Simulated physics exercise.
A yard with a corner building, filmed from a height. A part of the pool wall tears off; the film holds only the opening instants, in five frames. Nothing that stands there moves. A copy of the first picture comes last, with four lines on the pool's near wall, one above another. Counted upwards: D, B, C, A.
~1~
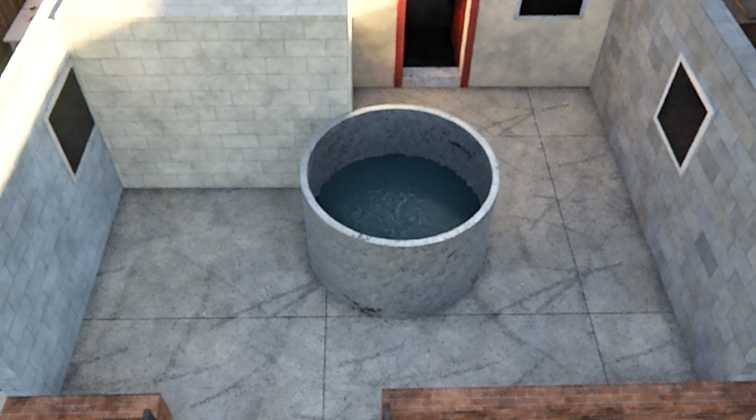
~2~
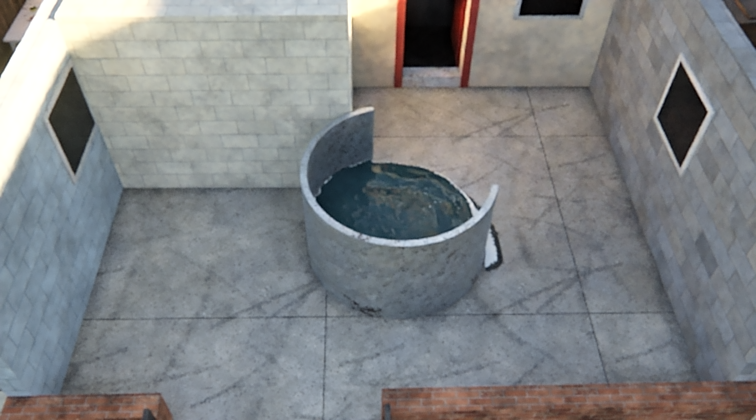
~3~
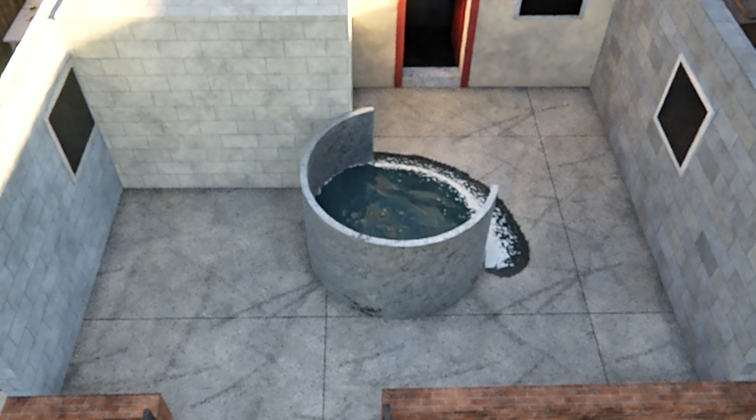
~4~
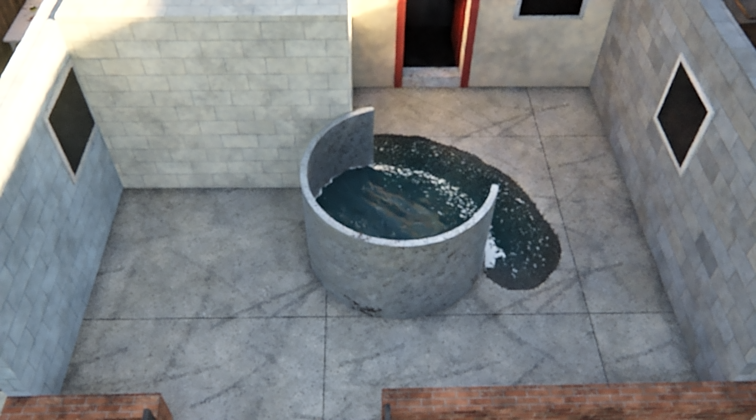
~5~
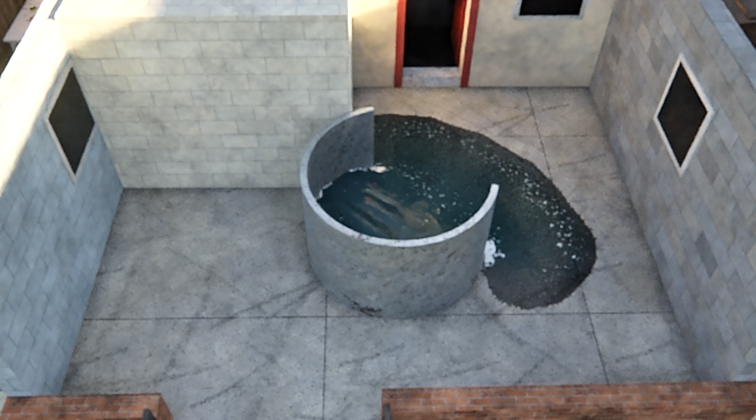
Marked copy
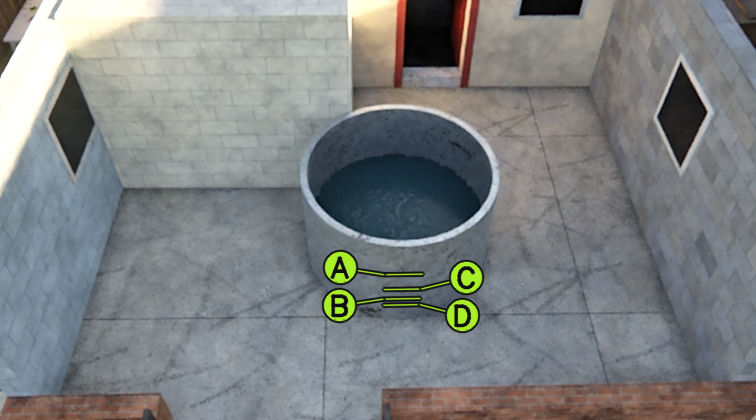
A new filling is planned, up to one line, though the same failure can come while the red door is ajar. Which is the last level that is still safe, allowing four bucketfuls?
Choose C.
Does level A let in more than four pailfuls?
Yes, that goes wrong.
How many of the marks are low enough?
Three of the four.
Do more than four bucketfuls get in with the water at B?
No, not at all.
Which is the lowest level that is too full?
A it is.
On the marked copy, A at (403, 274); B at (401, 298); C at (402, 289); D at (401, 304); from the bottom up D, B, C, A.
For level A, about 11 bucketfuls get in.
For level B, nothing gets over.
For level C, a bucket or two gets in.
For level D, nothing gets over.
